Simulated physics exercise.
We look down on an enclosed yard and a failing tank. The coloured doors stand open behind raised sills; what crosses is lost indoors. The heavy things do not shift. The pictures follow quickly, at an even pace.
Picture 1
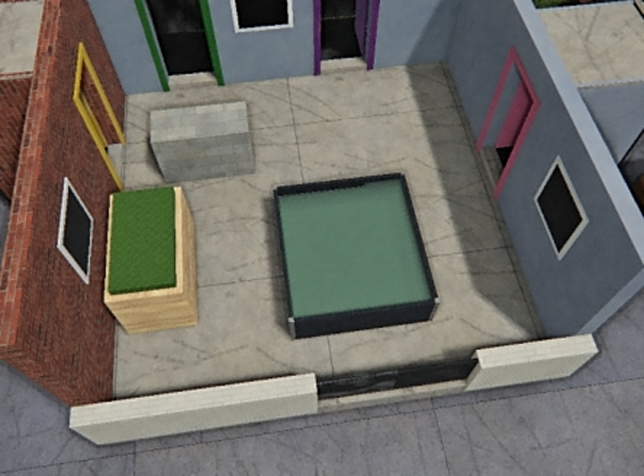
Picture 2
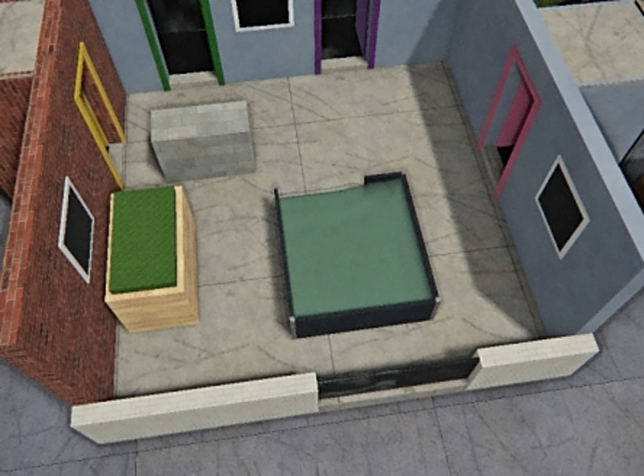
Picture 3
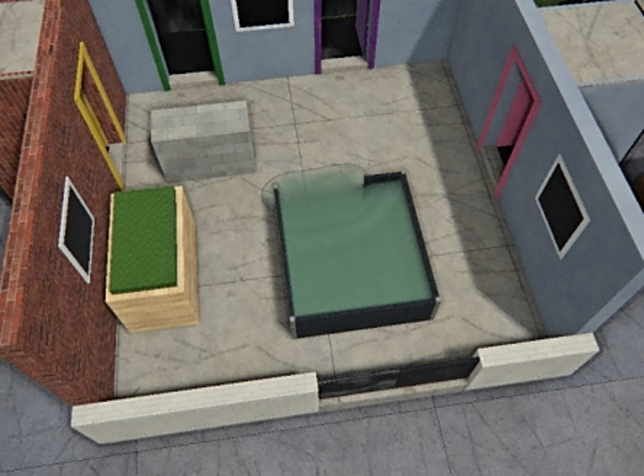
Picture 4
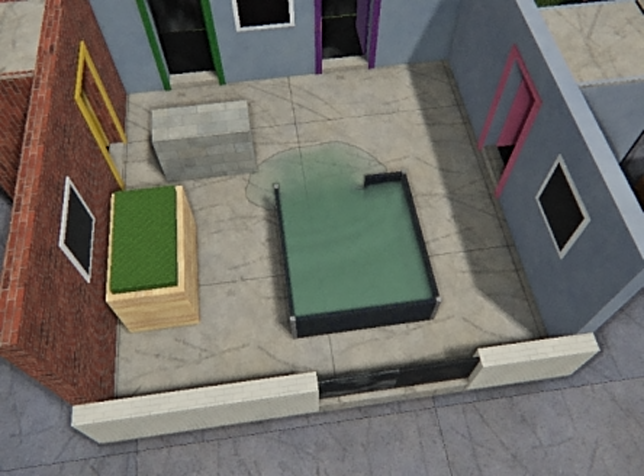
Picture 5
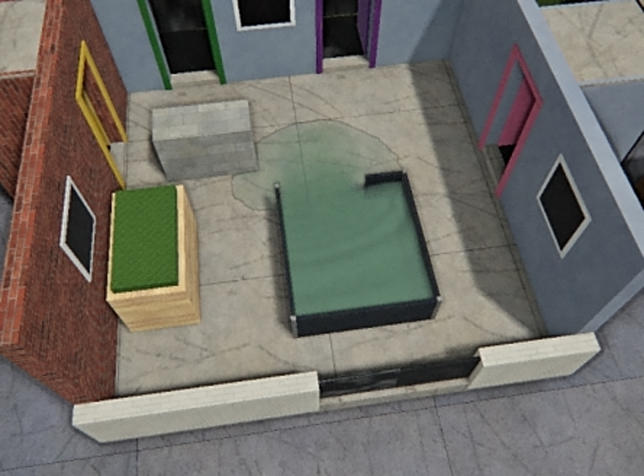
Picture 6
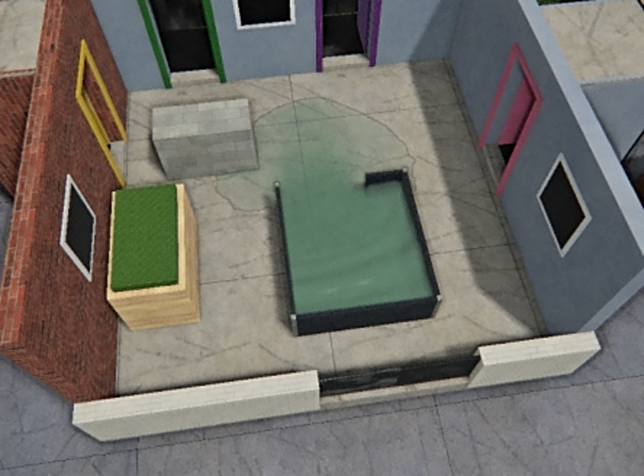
Green water pours through a gap in the tank's far side and spreads across the yard.
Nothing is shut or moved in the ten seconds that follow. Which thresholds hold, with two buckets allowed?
The green door holds within the limit; the purple door floods; the yellow door floods; the pink door holds within the limit.
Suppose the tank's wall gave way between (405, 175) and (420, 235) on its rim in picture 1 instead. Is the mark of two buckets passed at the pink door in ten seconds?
Pink door is over.
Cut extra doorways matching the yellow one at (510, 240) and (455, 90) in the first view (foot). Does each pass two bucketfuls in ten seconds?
In that order: Stays under, floods.
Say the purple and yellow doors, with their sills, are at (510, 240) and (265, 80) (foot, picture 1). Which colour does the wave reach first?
I say the yellow one.
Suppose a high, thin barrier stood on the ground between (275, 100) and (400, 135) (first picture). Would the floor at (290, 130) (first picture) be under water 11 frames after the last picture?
There: Wet.
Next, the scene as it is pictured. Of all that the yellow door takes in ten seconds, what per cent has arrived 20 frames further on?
Roughly 5 per cent.
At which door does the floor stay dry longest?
The one in pink.
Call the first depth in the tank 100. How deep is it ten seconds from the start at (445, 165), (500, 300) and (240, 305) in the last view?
In turn 8, 16 and 8 in a hundred.
A moment on, water covers 30 % of the floor; the green door not reached, the purple door under two buckets in, the yellow door not reached, the pink door not reached.
Next, water covers 40 % of the floor; the green door wet at the sill, nothing in, the purple door over two buckets in, the yellow door not reached, the pink door not reached.
Then, water covers 50 % of the floor; the green door under two buckets in, the purple door over two buckets in, the yellow door under two buckets in, the pink door not reached.
Later, water covers 80 % of the floor; the green door under two buckets in, the purple door far over two buckets in, the yellow door over two buckets in, the pink door wet at the sill, nothing in.
In the end, water covers 95 % of the floor; the green door under two buckets in, the purple door far over two buckets in, the yellow door over two buckets in, the pink door wet at the sill, nothing in.
